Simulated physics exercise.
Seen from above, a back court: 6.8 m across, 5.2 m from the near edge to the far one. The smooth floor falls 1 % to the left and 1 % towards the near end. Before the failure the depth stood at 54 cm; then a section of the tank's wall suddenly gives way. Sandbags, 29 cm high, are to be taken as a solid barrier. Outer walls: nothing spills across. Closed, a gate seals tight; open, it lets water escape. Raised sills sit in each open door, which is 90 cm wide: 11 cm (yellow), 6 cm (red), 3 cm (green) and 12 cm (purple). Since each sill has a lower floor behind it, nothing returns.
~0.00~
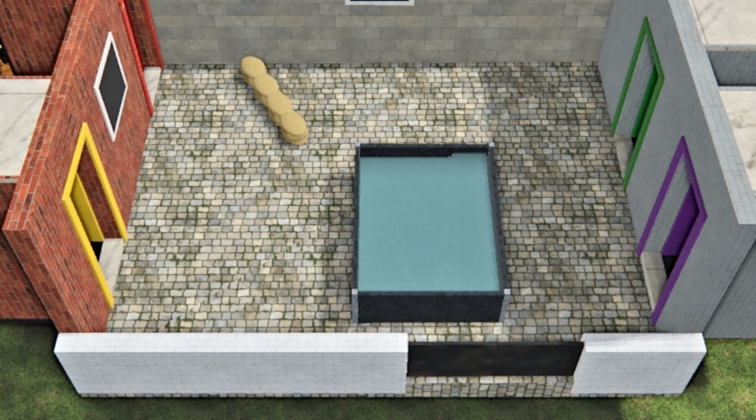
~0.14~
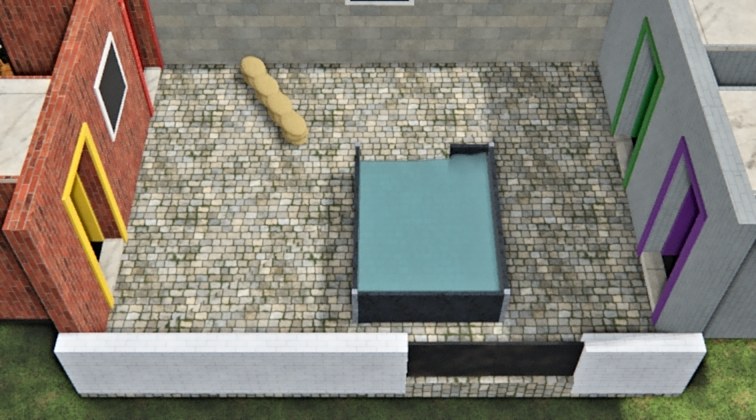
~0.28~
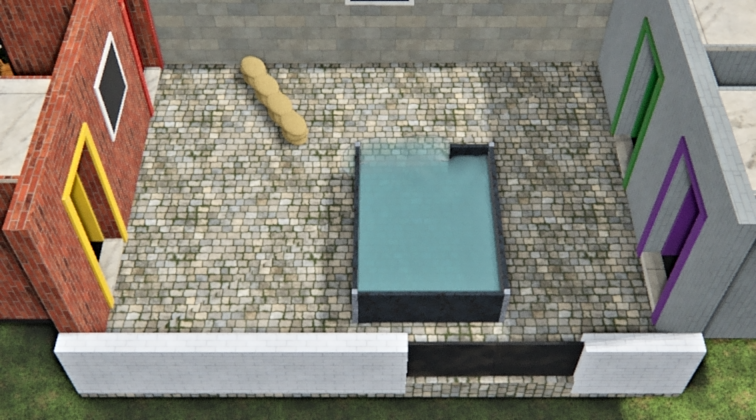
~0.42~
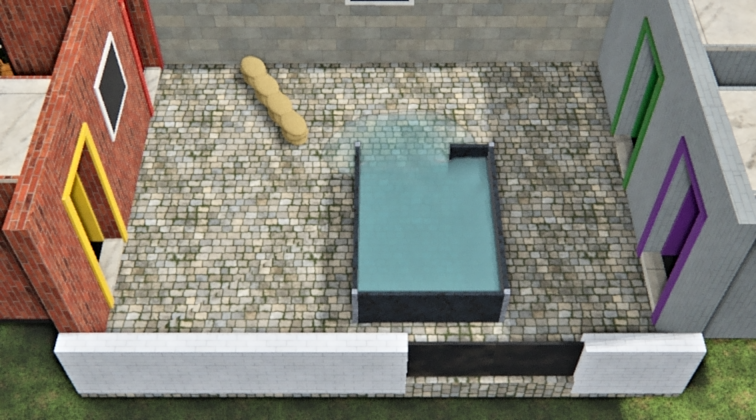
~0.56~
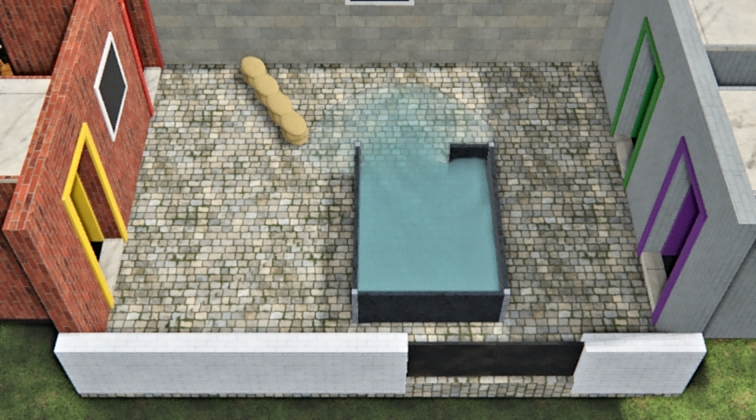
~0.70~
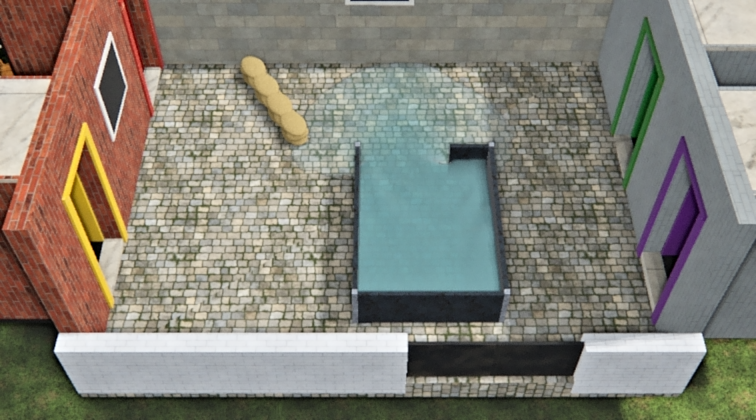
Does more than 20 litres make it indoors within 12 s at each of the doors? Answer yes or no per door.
Yellow door, no; red door, yes; green door, yes; purple door, no.
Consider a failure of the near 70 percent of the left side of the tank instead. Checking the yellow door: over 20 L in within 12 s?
In that case, yellow door: More than that.
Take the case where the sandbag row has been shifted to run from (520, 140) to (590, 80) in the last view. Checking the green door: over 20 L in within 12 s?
Then, at green, the limit is respected.
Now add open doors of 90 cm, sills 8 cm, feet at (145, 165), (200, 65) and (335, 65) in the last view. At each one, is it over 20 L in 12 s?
Taking them in order, the first gets too little, the second too little and the third enough.
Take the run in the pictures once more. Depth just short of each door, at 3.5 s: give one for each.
Measured in centimetres, the yellow door gives 0, the red door 11, the green door 6 and the purple door 0.
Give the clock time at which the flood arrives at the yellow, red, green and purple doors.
Times: Yellow 5.0 seconds, red 2.2 seconds, green 3.0 seconds, purple 4.0 seconds.
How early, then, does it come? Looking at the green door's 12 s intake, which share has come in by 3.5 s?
Roughly 0 percent is in by then.
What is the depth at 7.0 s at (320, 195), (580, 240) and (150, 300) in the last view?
Close to 3, 4 and 4 centimetres.
After 1.4 s water covers 20 % of the floor and is deepest (28 cm) near (382, 170); yellow door not reached, red door not reached, green door not reached, purple door not reached.
After 2.2 s water covers 25 % of the floor and is deepest (40 cm) near (266, 72); yellow door not reached, red door not reached, green door not reached, purple door not reached.
After 3.5 s water covers 40 % of the floor and is deepest (28 cm) near (286, 106); yellow door not reached, red door 11 cm at the sill, 31 L in, green door 6 cm at the sill, 0 L in, purple door not reached.
After 7.0 s water covers 90 % of the floor and is deepest (16 cm) near (102, 352); yellow door 4 cm at the sill, 0 L in, red door 4 cm at the sill, 48 L in, green door 7 cm at the sill, 33 L in, purple door 4 cm at the sill, 0 L in.
After 12.0 s water covers 90 % of the floor and is deepest (13 cm) near (100, 366); yellow door 11 cm at the sill, 0 L in, red door 2 cm at the sill, 48 L in, green door 4 cm at the sill, 57 L in, purple door 9 cm at the sill, 0 L in.
